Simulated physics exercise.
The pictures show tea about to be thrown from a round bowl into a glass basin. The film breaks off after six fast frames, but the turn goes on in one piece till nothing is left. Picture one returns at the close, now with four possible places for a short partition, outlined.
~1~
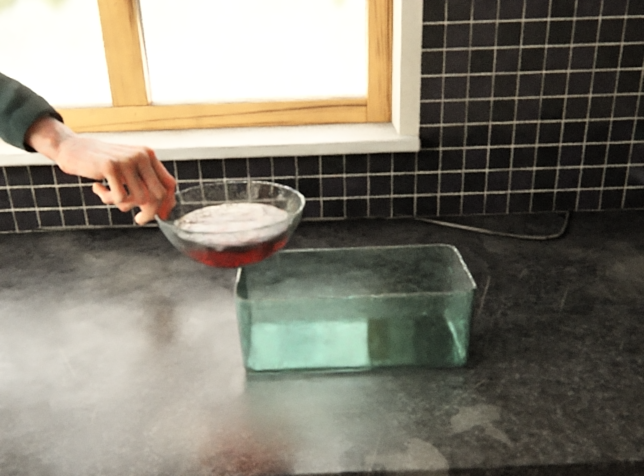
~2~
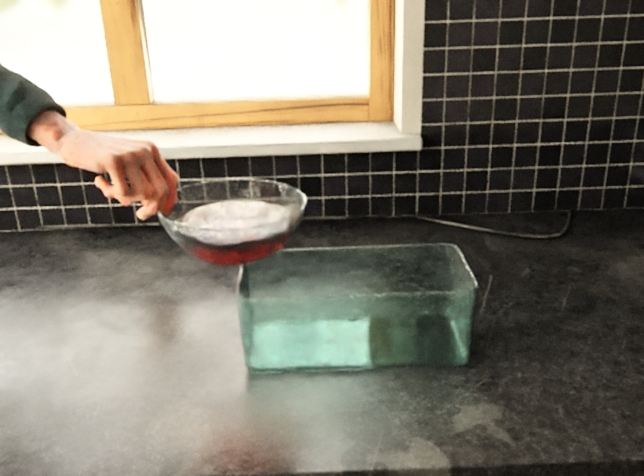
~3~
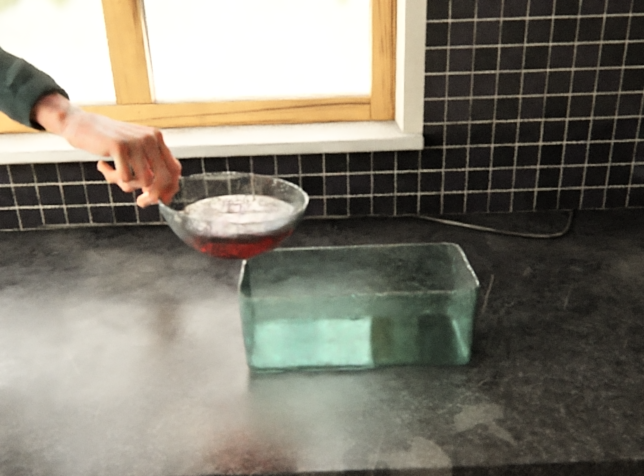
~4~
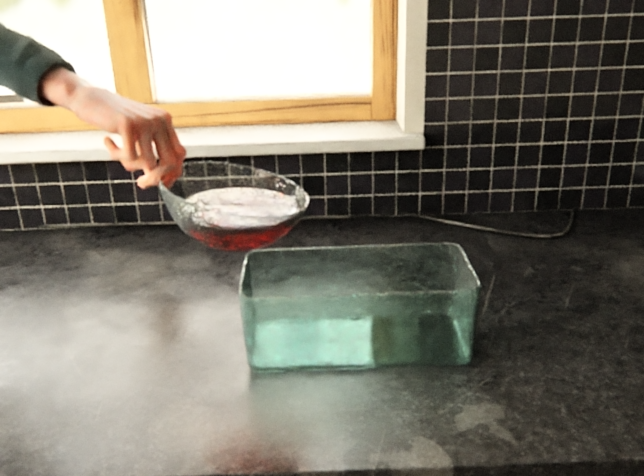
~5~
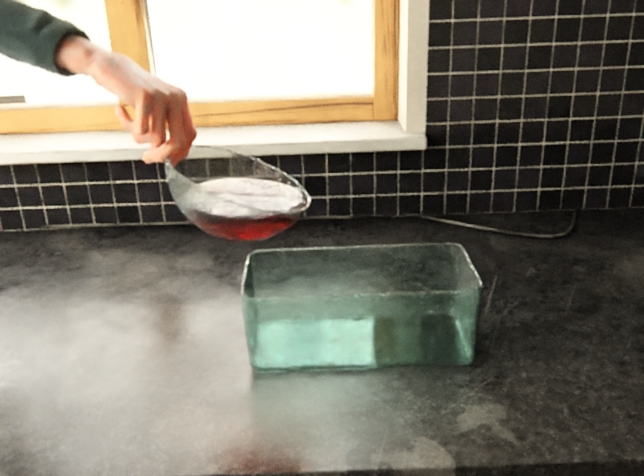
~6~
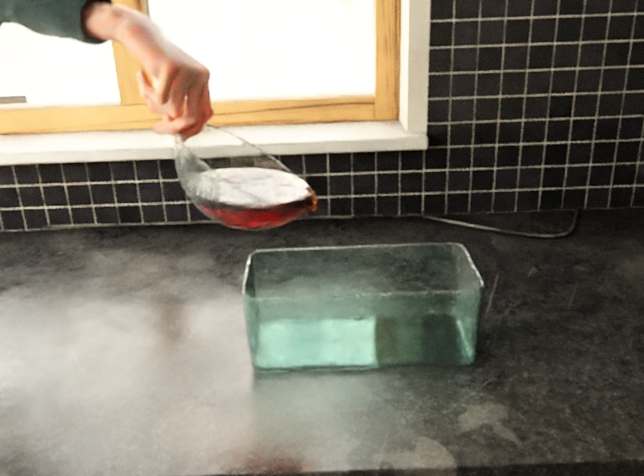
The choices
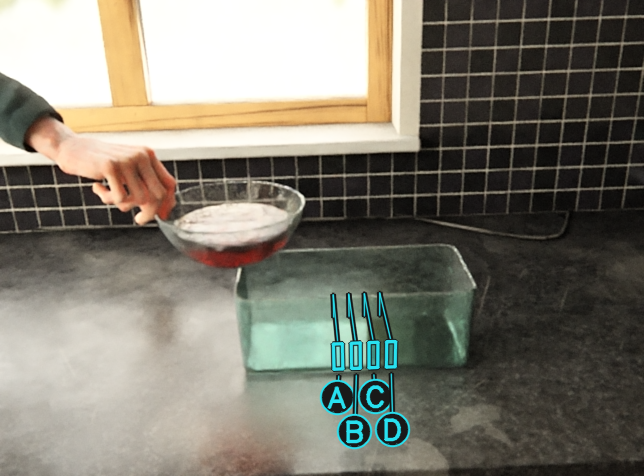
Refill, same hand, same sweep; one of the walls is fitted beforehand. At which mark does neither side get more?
D beats the others.
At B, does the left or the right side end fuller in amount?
More ends on the right.
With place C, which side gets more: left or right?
More ends on the right.
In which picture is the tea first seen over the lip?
Picture 6.
On the marked copy, A at (338, 375); B at (356, 375); C at (373, 374); D at (391, 373).
If A is chosen, about 11 % ends left of the wall and 87 % right of it.
If B is chosen, about 17 % ends left of the wall and 82 % right of it.
If C is chosen, about 21 % ends left of the wall and 78 % right of it.
If D is chosen, about 53 % ends left of the wall and 45 % right of it.
